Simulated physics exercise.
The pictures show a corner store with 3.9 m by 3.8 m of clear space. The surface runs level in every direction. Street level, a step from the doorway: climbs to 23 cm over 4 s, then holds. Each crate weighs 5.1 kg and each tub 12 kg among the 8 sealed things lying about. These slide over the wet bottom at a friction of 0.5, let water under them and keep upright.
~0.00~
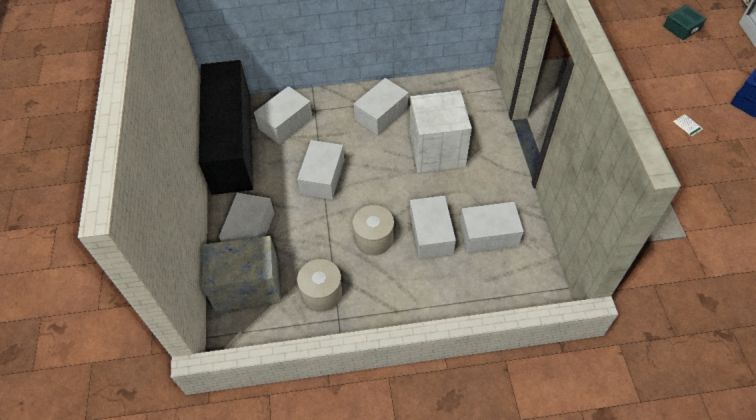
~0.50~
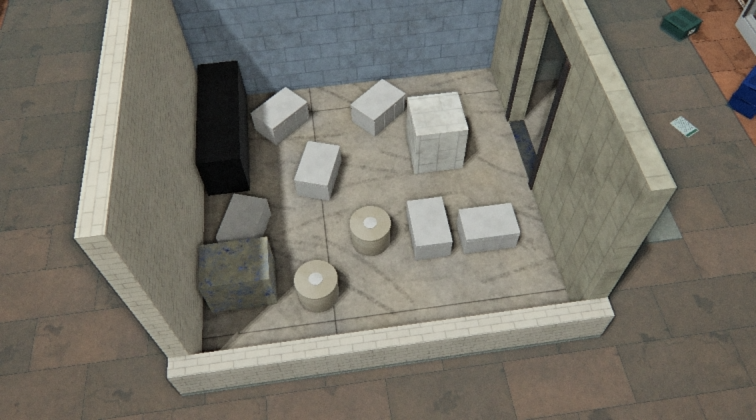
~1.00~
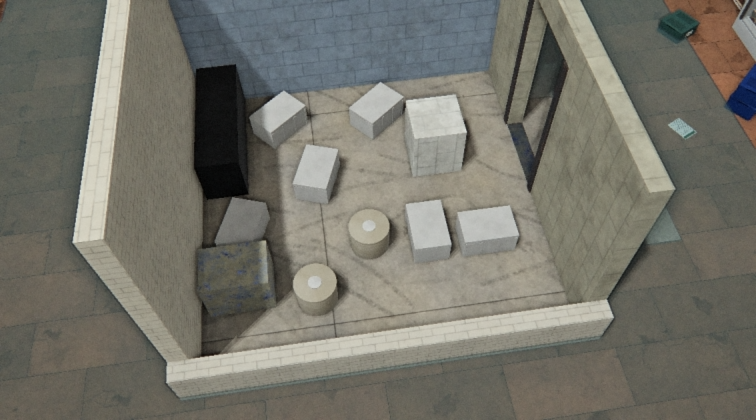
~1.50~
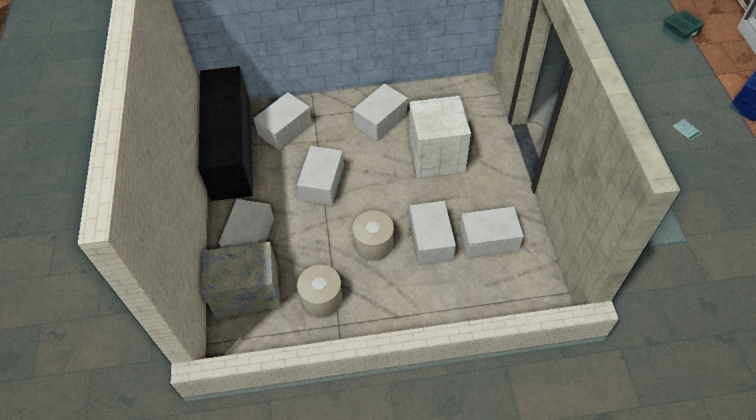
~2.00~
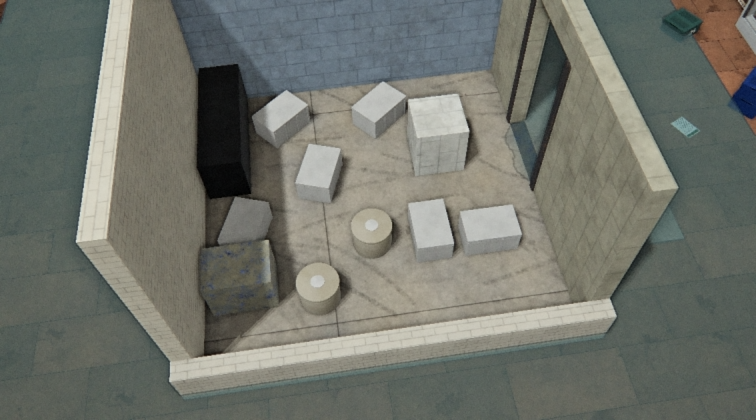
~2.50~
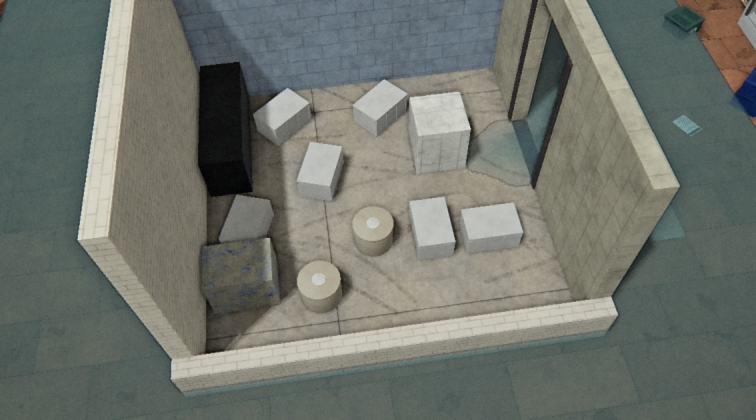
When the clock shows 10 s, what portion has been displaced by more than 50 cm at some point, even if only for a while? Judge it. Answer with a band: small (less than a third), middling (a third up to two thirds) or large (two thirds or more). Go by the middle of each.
Middling.
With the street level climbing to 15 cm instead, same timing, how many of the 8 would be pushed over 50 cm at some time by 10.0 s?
3.
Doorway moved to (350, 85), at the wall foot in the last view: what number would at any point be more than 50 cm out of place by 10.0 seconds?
In that case the number is 7.
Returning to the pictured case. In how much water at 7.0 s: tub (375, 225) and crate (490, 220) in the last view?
I'd put it at 4 cm and 3 cm respectively.
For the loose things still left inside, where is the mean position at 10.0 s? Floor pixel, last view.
Close to (348, 235).
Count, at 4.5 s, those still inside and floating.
At that moment it comes to 1.
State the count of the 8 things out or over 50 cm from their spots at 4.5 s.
Tally at that time: 0.
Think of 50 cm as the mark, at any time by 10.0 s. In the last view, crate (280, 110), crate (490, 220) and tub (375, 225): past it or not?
So that's beyond it for the first, beyond it for the second and inside it for the last.
After 3.5 s 0 of 8 are over 50 cm from their spots; 0 afloat.
After 4.5 s 0 of 8 are over 50 cm from their spots; 1 afloat.
After 7.0 s 3 of 8 are over 50 cm from their spots; 6 afloat.
After 10.0 s 5 of 8 are over 50 cm from their spots, and 5 have been at some point; 8 afloat.
